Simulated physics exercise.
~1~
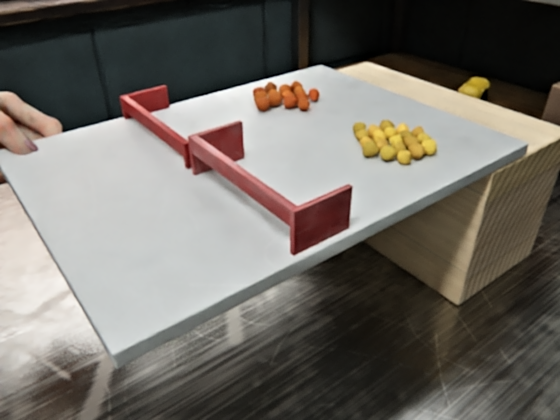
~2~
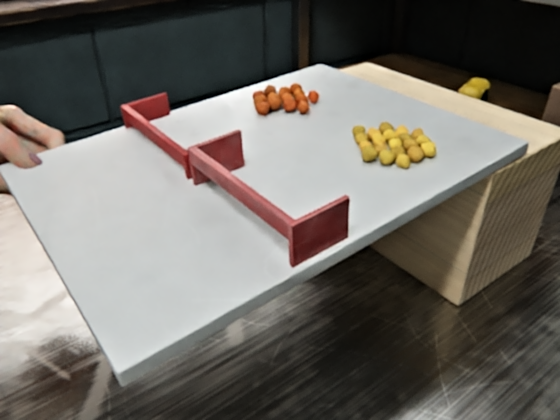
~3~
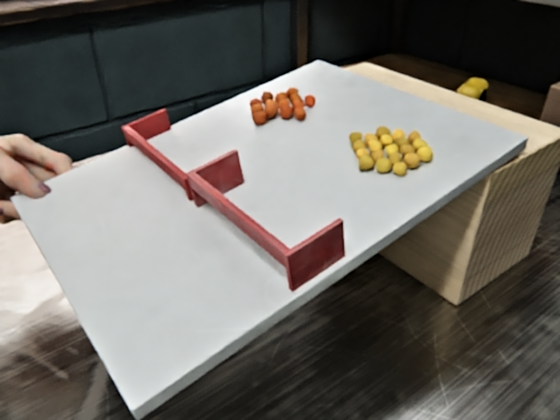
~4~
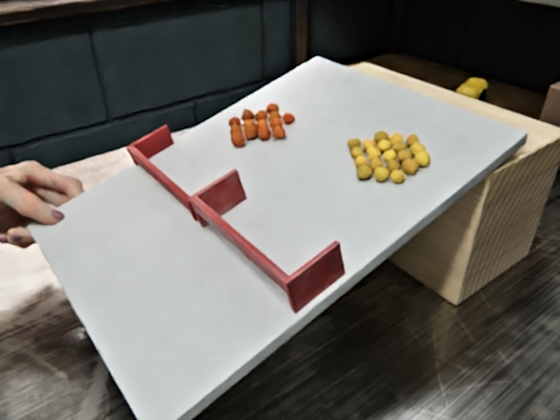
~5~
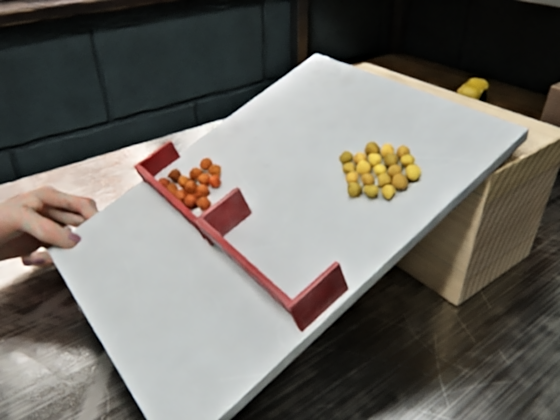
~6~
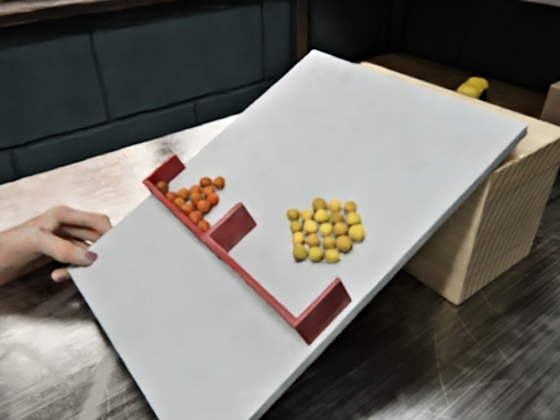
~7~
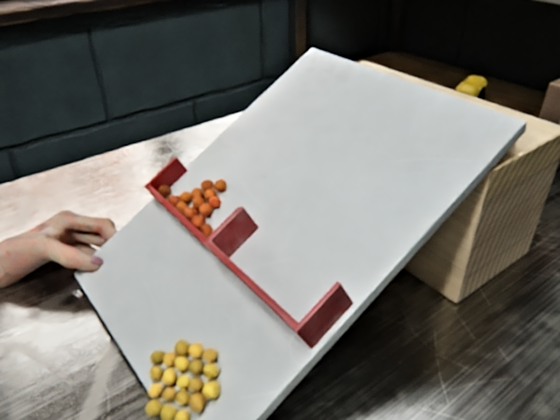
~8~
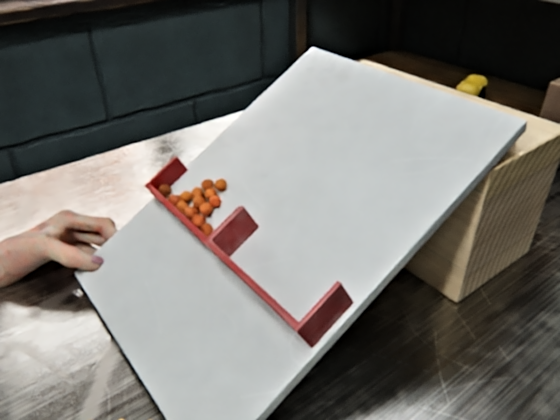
A pale board rests with its far end on a wooden block while a hand at the left holds the other end, a cluster of small orange pieces and a cluster of yellow ones lying above red gates. The hand lowers its end and the slope steepens. The orange pieces slide down first and bunch up behind their gate. The yellow pieces then start down, pass beneath their gate and spread onto the lower part of the board. They slip out of view, leaving the board steeply tilted and the orange pieces still held.
